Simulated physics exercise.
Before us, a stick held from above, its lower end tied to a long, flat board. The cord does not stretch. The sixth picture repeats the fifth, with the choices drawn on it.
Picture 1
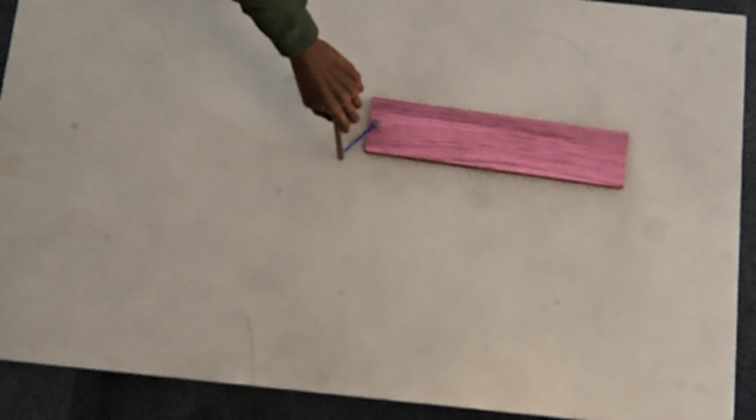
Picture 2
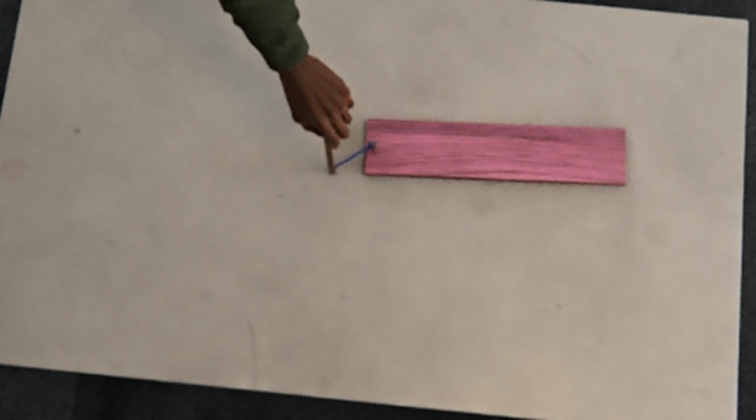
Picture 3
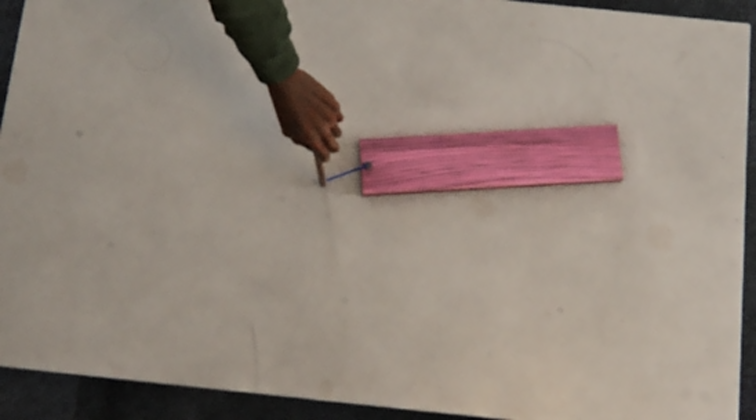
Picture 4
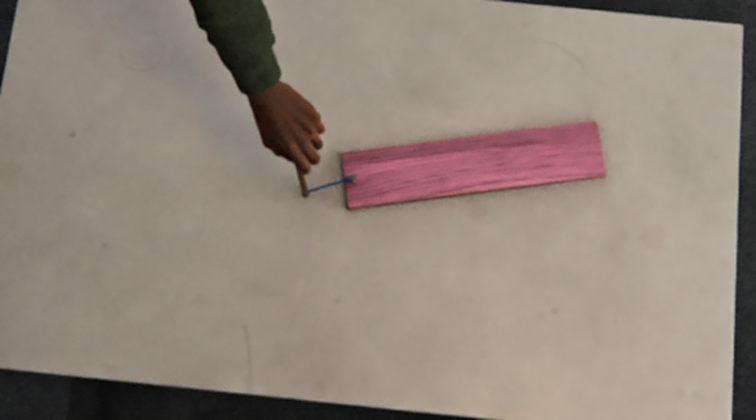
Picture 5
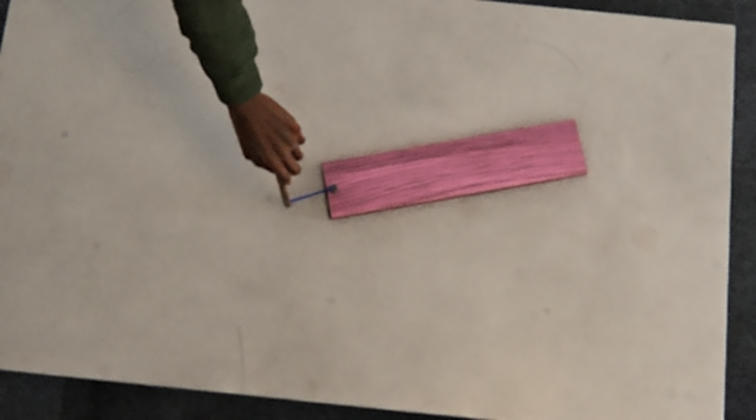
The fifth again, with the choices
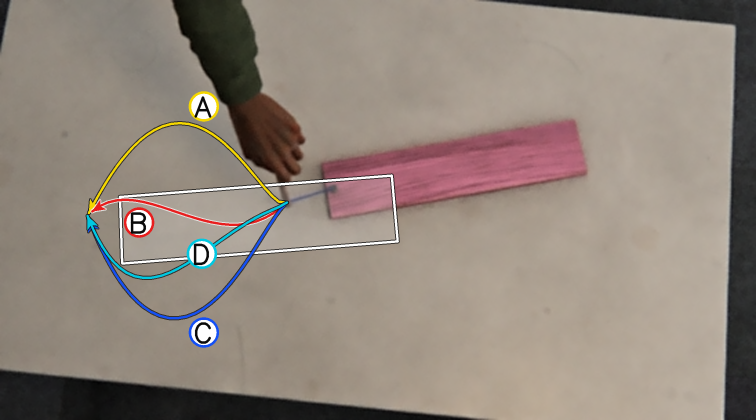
The video shows a hand holding a stick tied by a short blue cord to a long pink board on a pale surface, moving downward and then left, as the board's near end follows and the board turns slightly.
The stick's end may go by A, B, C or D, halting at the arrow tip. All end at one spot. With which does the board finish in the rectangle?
Choose path D.
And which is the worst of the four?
That is A.
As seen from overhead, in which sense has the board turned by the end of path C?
It turns clockwise.
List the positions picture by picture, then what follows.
Pink board (497, 141), in the first picture.
Pink board (496, 151), in the second picture.
Pink board (491, 159), in the third picture.
Pink board (473, 164), in the fourth picture.
Pink board (455, 168), in the fifth picture.
On the copy, A from (287, 202) via (180, 123) to (89, 213); B from (287, 202) via (186, 215) to (92, 211); C from (287, 202) via (187, 317) to (88, 218); D from (287, 202) via (178, 269) to (88, 216); the outline at (258, 219).
On D. First, foot of the stick (212, 247), middle of the board (377, 193).
Then, foot of the stick (129, 274), middle of the board (297, 222).
Finally, foot of the stick (88, 216), middle of the board (260, 219); it lies in the outline.
By contrast, A leaves its middle at (255, 167); B leaves its middle at (261, 196); C leaves its middle at (259, 234).
